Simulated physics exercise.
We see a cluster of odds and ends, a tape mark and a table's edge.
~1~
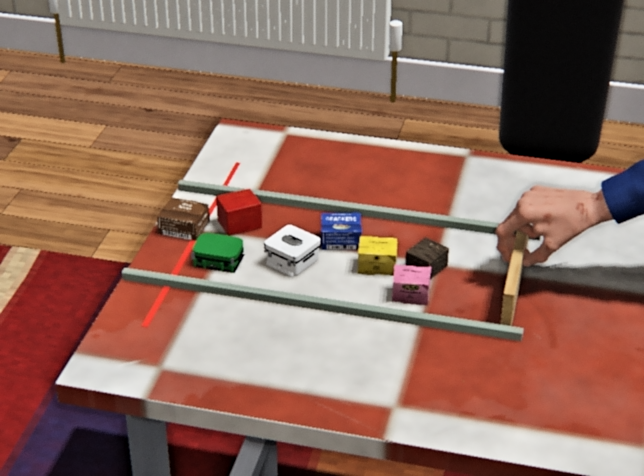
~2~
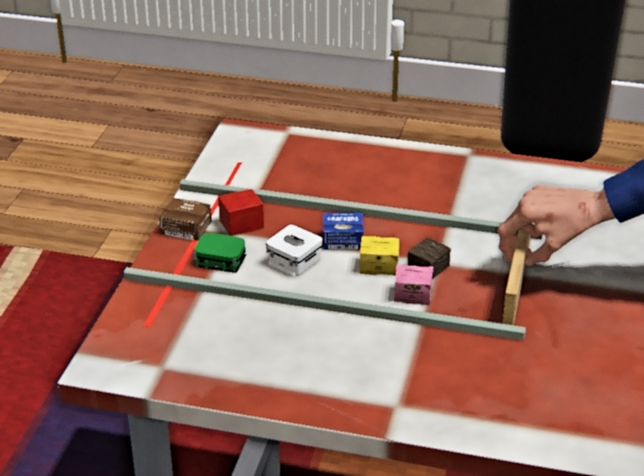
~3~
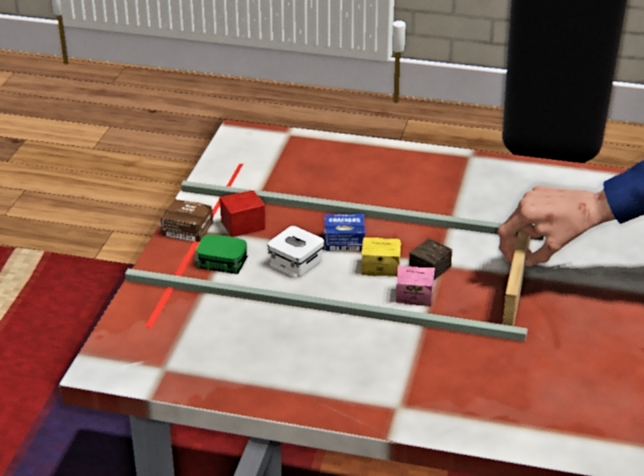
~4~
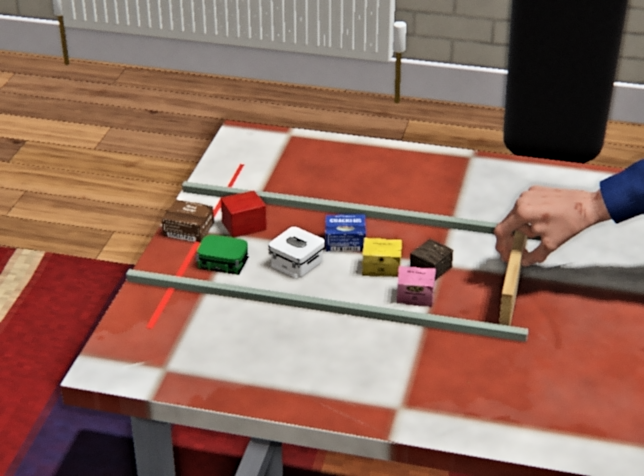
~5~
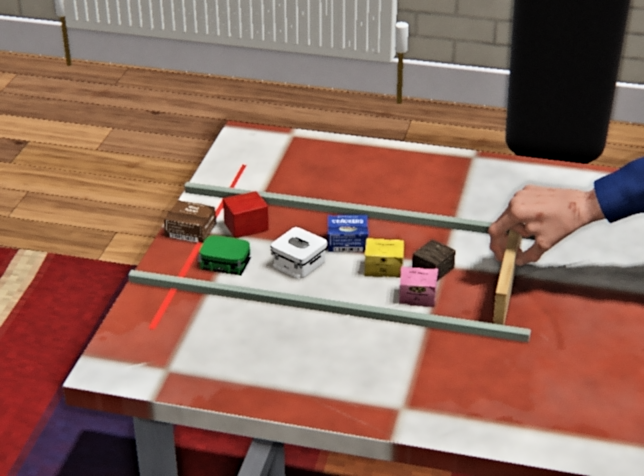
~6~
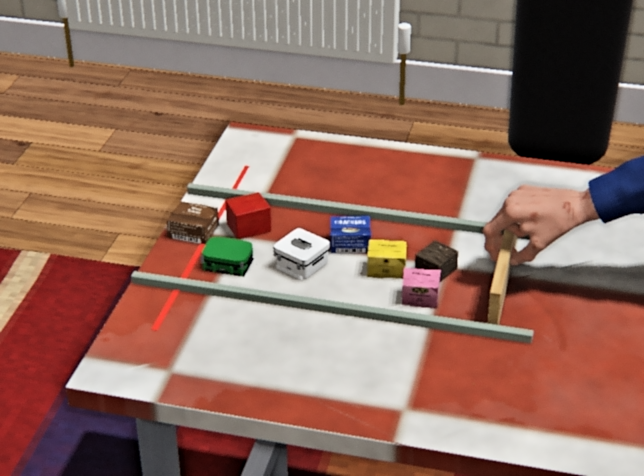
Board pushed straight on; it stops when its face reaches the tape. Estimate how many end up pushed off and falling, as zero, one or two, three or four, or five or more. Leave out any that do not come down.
Three to four come down.
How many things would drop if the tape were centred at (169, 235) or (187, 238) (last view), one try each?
Try 1: 8; try 2: 5.
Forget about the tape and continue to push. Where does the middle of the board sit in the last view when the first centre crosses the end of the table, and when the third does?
In pixels, around (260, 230) followed by around (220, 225).
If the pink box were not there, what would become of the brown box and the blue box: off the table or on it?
Looking at the two, the brown box ends up below and the blue box stays up top.
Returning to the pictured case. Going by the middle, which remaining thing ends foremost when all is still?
Result: Yellow box.
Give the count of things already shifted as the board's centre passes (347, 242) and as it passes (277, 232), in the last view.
Well, it's 6 at the first one and 8 at the second.
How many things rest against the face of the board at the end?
That number would be 3.
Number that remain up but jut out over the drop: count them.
Result: 1.
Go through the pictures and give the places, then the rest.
In the first frame, brown box (184, 219); green case (219, 253); red block (239, 212); board (517, 265); tape (196, 237).
In the second frame, green case (221, 253); black block (429, 258).
In the third frame, red block (243, 213); yellow box (381, 257).
In the fourth frame, brown box (188, 221); board (516, 265).
In the fifth frame, green case (225, 256); pink box (418, 287).
In the sixth frame, brown box (193, 223); green case (228, 257); red block (248, 215); board (504, 264); tape (205, 240).
Early on, none off yet; brown box at rest near (193, 223); green case at rest near (228, 257); red block at rest near (248, 215).
A while later, none off yet; brown box at rest near (193, 223); green case travelled about its own width near (195, 256); red block at rest near (248, 215).
Further along, none off yet; brown box travelled about its own width near (169, 218); green case travelled well along near (137, 259); red block travelled about its own width near (211, 205).
Finally, the number that fall off is three or four; lost, white case, red block, green case and brown box.
